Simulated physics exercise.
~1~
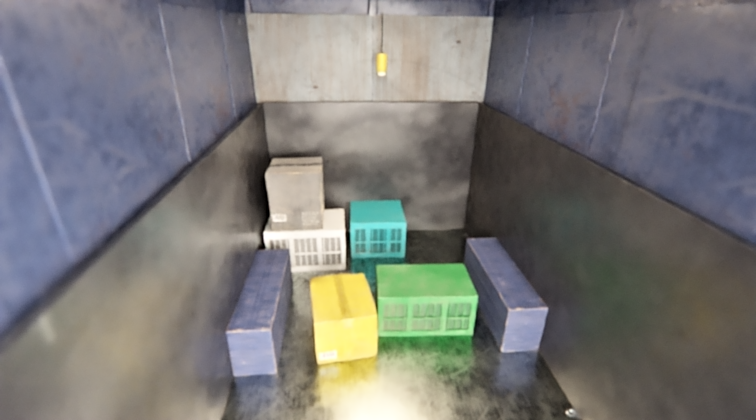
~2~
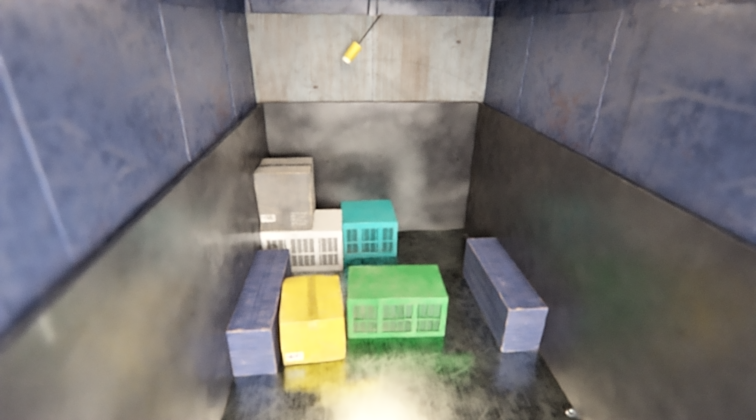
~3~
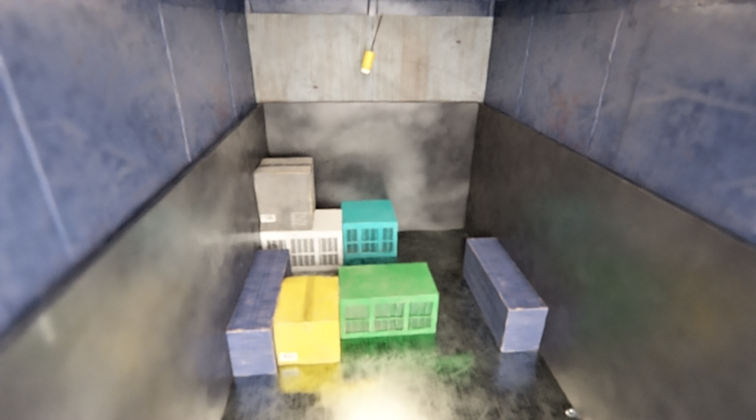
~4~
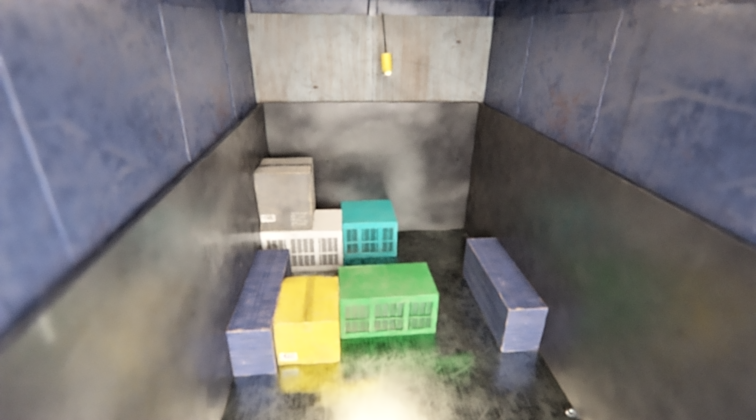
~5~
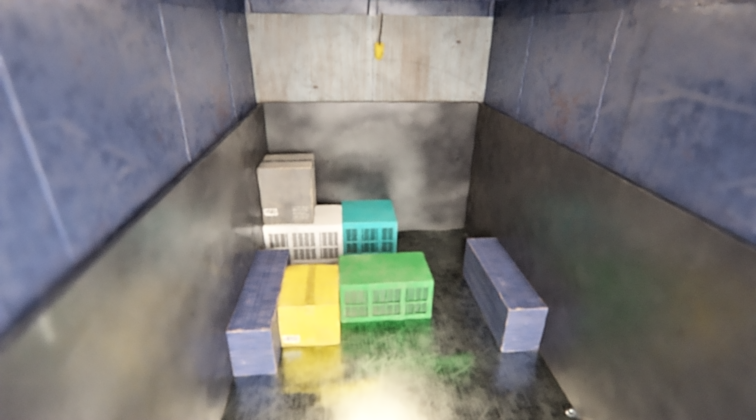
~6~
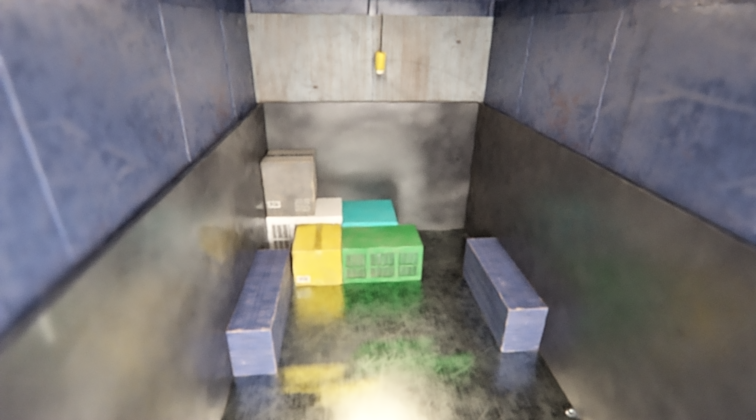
At first, a yellow box and a green chest sit on the floor of a van's load bay between two low blue wheel boxes, with a turquoise chest and a white chest behind them and a grey box on top of the white one. A small yellow lamp swings overhead as the load slides left, the yellow box stopping by the left wheel box. The green chest then closes up against it, and everything rests briefly. Next, the yellow and green pieces slide forwards towards the bulkhead, while the white chest and grey box shift slightly. Finally, the yellow box and green chest sit close in front of the white and turquoise chests, with the grey box still upright.
